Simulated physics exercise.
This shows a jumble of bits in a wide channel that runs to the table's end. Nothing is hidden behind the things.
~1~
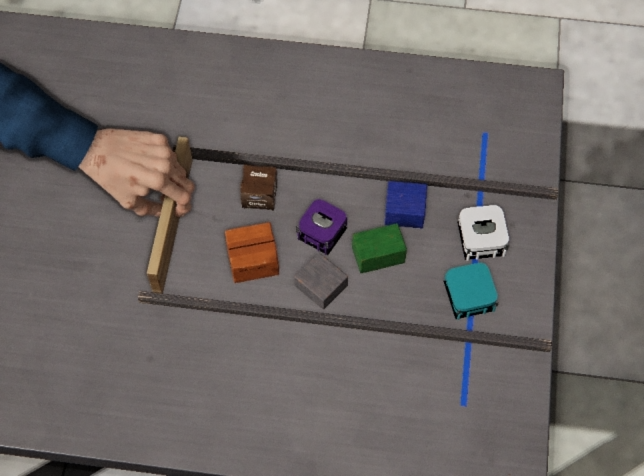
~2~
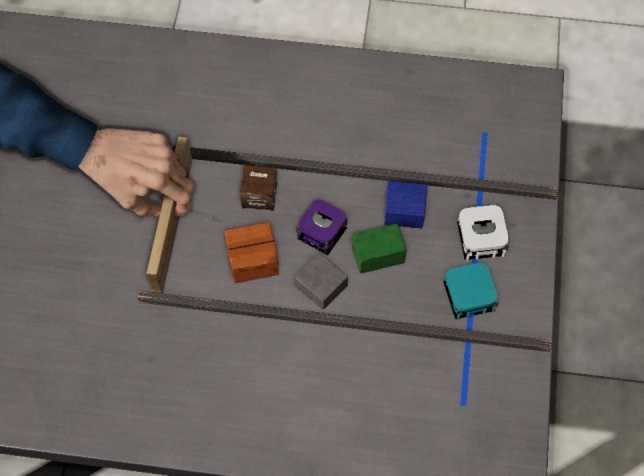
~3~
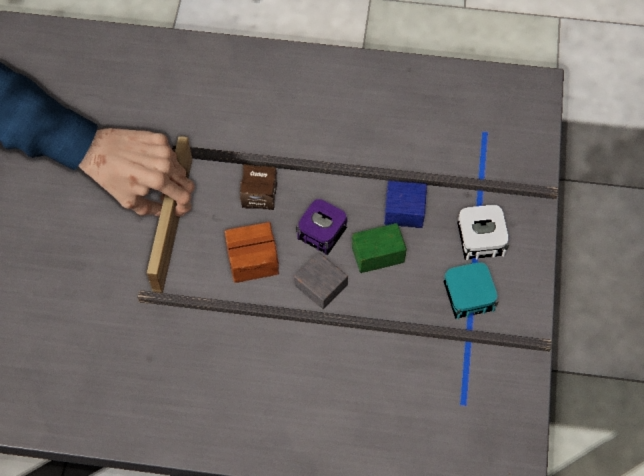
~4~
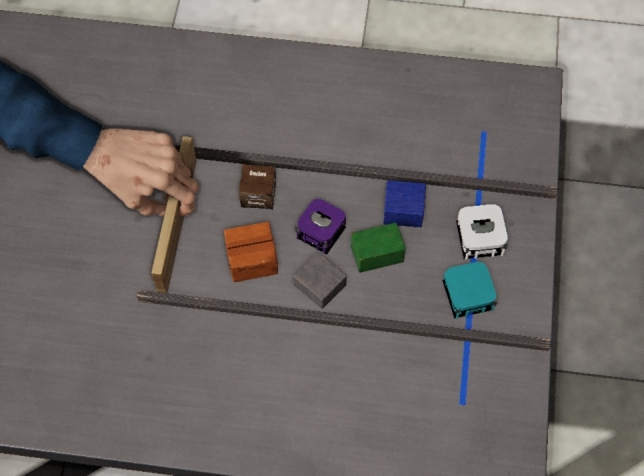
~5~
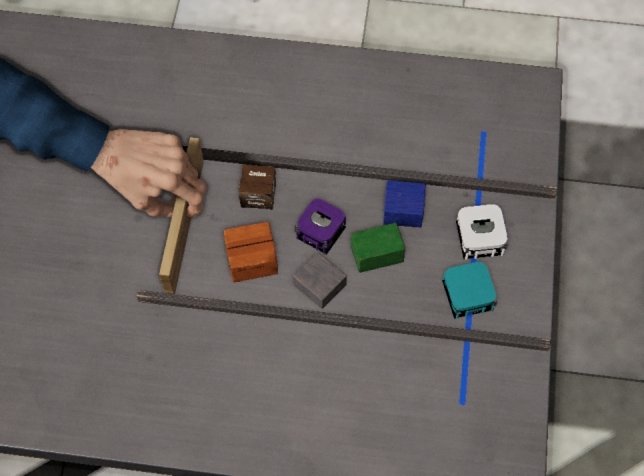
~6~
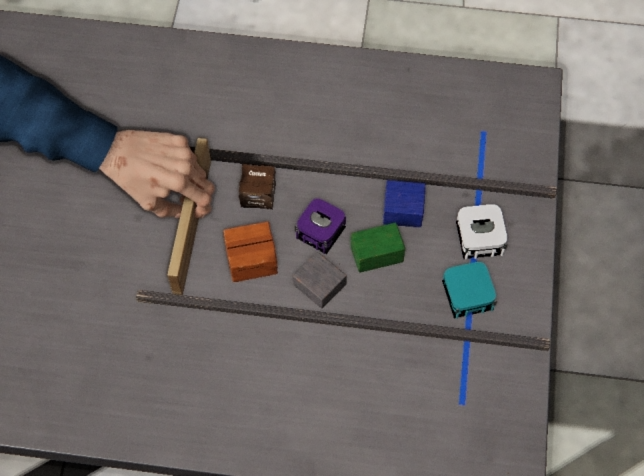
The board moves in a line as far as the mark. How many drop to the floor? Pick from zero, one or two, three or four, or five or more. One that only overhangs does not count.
Outcome: The number that fall off is one or two.
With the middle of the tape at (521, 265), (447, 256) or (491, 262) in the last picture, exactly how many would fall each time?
Down on the floor: 5, 0 and 3.
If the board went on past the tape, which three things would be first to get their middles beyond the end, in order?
Earliest first: The turquoise case, the white case, the grey block.
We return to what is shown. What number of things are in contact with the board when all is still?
3 of them.
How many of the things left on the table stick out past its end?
Overhanging: 2.
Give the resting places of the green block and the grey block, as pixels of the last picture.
The green block at (536, 256), the grey block at (539, 311).
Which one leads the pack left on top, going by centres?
The grey block.
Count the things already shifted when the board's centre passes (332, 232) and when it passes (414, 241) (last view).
First 5, then 8.
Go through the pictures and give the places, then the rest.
In the first frame, white case (483, 233); turquoise case (470, 291); blue block (406, 205); board (171, 214); tape (475, 261).
In the second frame, turquoise case (470, 291); brown box (259, 188).
In the third frame, blue block (406, 204); green block (379, 248).
In the fourth frame, white case (482, 232); orange box (251, 252).
In the fifth frame, turquoise case (469, 290); grey block (320, 280).
In the sixth frame, white case (481, 232); turquoise case (469, 290); blue block (404, 204); board (190, 216); tape (474, 259).
Early on, none off yet; white case at rest near (481, 232); turquoise case at rest near (469, 290); blue block at rest near (404, 204).
A while later, none off yet; white case travelled a little near (495, 231); turquoise case travelled a little near (492, 292); blue block travelled about its own width near (448, 203).
Finally, the number that fall off is one or two; lost, turquoise case and white case.
